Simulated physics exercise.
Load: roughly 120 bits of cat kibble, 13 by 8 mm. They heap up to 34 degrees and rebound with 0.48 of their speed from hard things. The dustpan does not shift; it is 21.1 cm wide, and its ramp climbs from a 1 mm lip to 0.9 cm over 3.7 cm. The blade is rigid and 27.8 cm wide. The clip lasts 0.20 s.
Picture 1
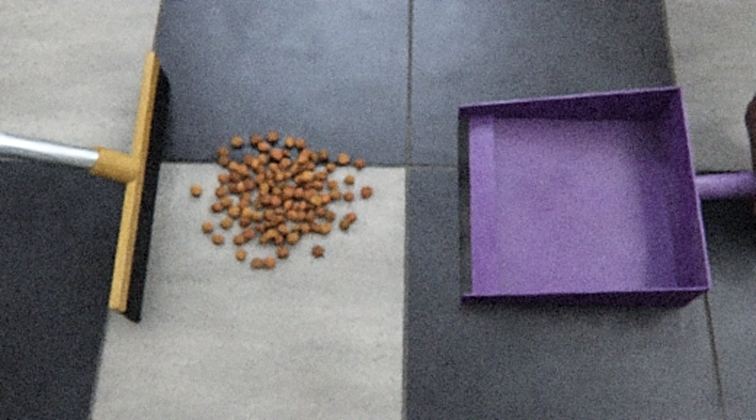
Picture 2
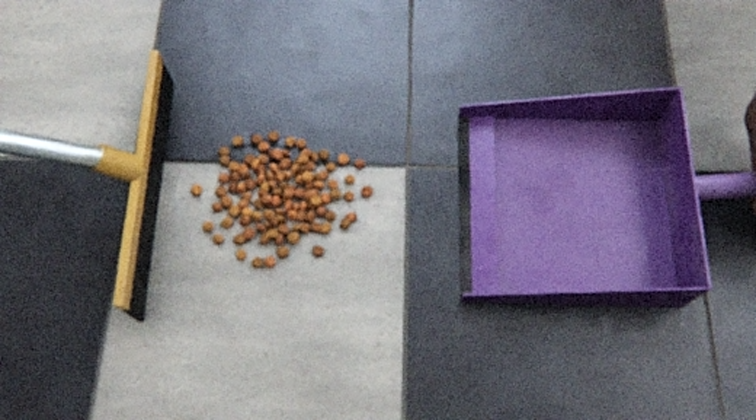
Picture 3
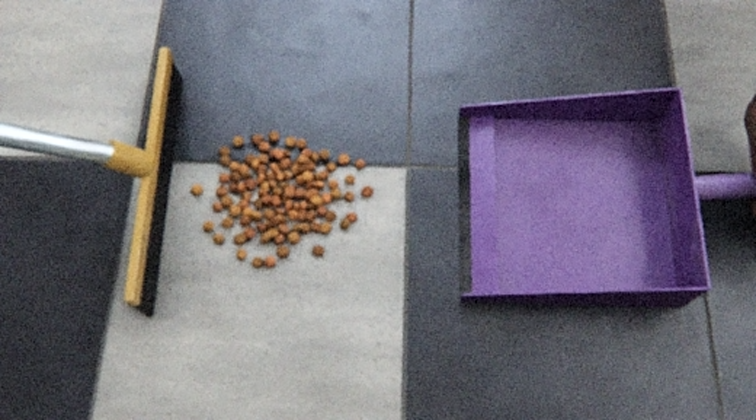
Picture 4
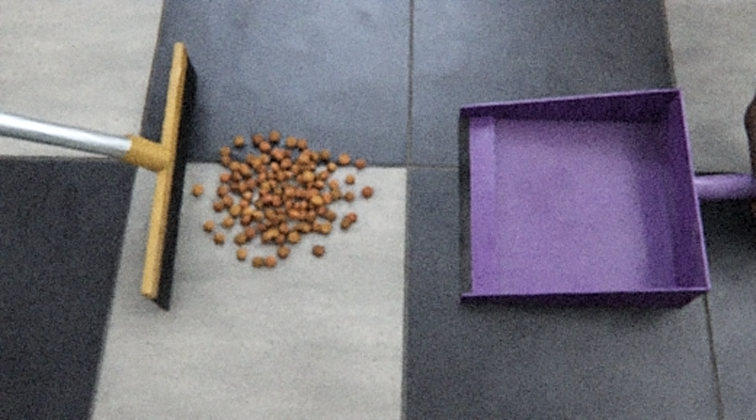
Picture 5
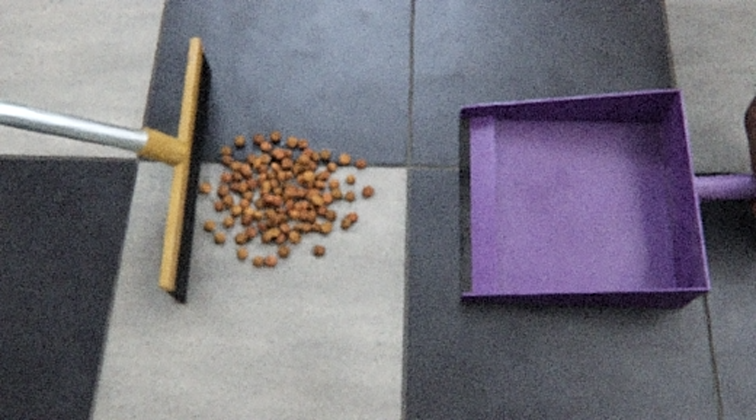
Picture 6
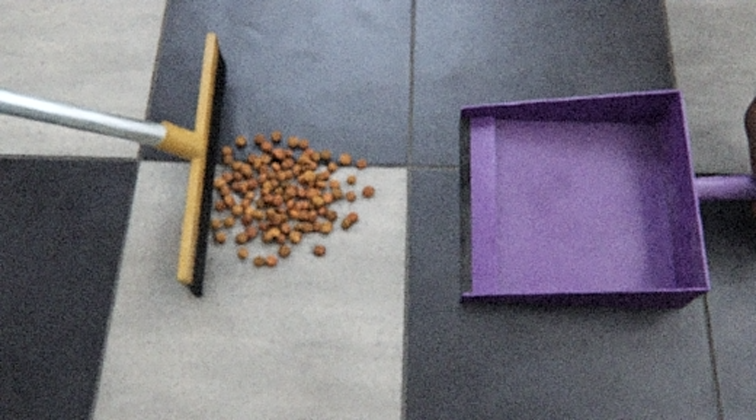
Wooden-backed broom sliding right across dark and pale floor tiles to the edge of a brown kibble pile, purple dustpan staying still.
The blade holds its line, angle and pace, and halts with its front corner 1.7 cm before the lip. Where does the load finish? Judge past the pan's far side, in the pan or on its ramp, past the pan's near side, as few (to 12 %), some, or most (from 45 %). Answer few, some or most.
Far side: Some, pan: Some, near side: Few.
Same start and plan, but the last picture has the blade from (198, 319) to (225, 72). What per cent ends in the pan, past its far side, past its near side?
Pan 45, far 0, near 5.
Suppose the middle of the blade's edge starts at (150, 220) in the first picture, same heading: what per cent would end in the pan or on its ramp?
About 35 per cent.
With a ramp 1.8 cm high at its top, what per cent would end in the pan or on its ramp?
It would be near 30 per cent.
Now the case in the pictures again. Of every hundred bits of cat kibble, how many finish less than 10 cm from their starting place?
About 10 per cent.
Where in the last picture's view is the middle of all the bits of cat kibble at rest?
Near (461, 152).
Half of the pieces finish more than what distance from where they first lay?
About 20 cm.
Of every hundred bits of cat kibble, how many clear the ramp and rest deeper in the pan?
About 0 per cent.
Then, 0.31 s after the last picture, middle of the blade 15 cm from the lip; 0 % over the lip, far side 5 %, near side 0 %.
Then, 0.52 s after the last picture, middle of the blade 7 cm from the lip; 0 % over the lip, far side 15 %, near side 0 %.
Then, 0.85 s after the last picture, middle of the blade 2 cm from the lip; 30 % over the lip, far side 25 %, near side 0 %.
In the end, far side 25 %, pan 30 %, near side 0 %, in front of the lip or behind the blade 45 %.
